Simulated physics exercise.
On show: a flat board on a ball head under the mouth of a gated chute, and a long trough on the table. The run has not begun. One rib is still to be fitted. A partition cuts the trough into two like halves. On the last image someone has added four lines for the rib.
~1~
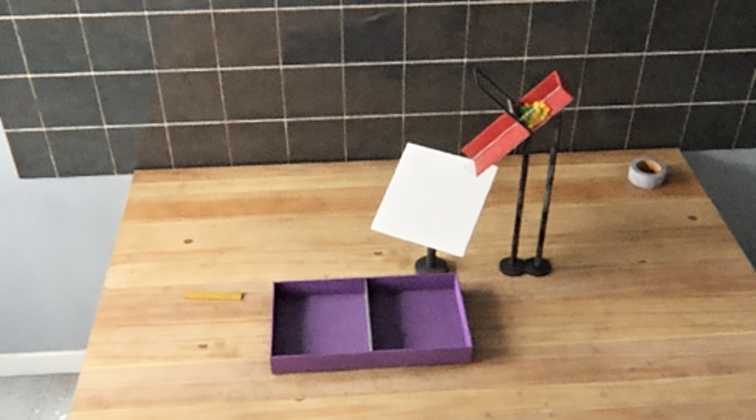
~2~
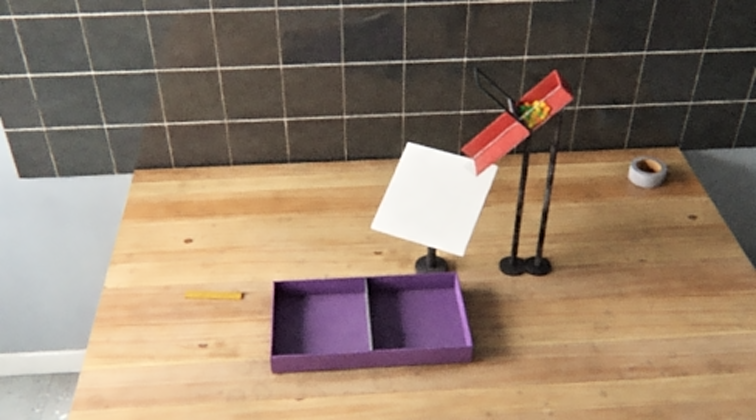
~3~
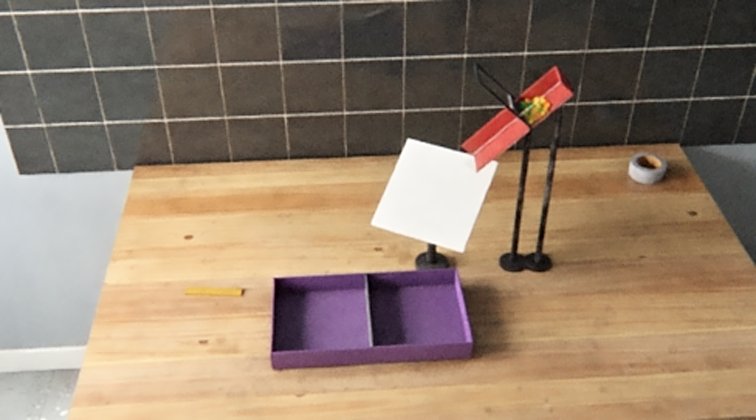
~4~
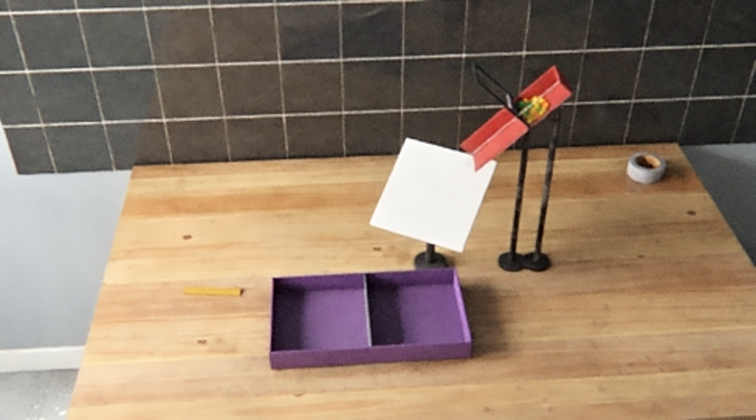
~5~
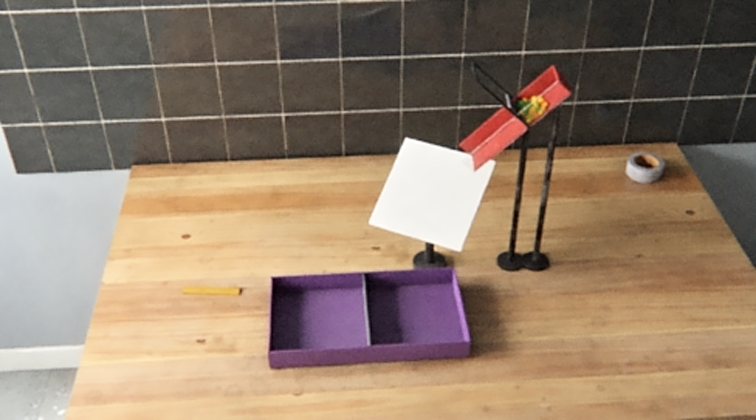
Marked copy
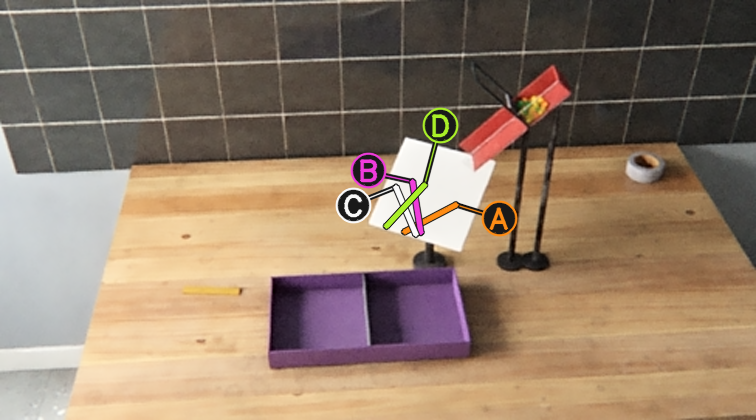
A wooden table stands against a dark tiled wall, seen from above and in front. On it a purple trough split into two halves sits near the middle, with a thin yellow stick to its left, a tilted white board on a stand behind it, a red chute holding small colourful beads on black posts, and a roll of tape at right. Nothing on the table moves, and the view shifts only very slightly.
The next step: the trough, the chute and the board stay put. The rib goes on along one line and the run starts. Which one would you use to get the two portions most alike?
Take D.
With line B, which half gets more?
The right half.
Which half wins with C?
Right.
On the marked copy, line A from (456, 204) to (404, 231); line B from (412, 181) to (420, 232); line C from (395, 187) to (415, 234); line D from (424, 185) to (386, 226).
For line A, of what is caught, almost all in the left half, about a tenth in the right.
For line B, of what is caught, about a tenth in the left half, almost all in the right.
For line C, of what is caught, just a few in the left half, almost all in the right.
For line D, of what is caught, roughly half in the left half, roughly half in the right.
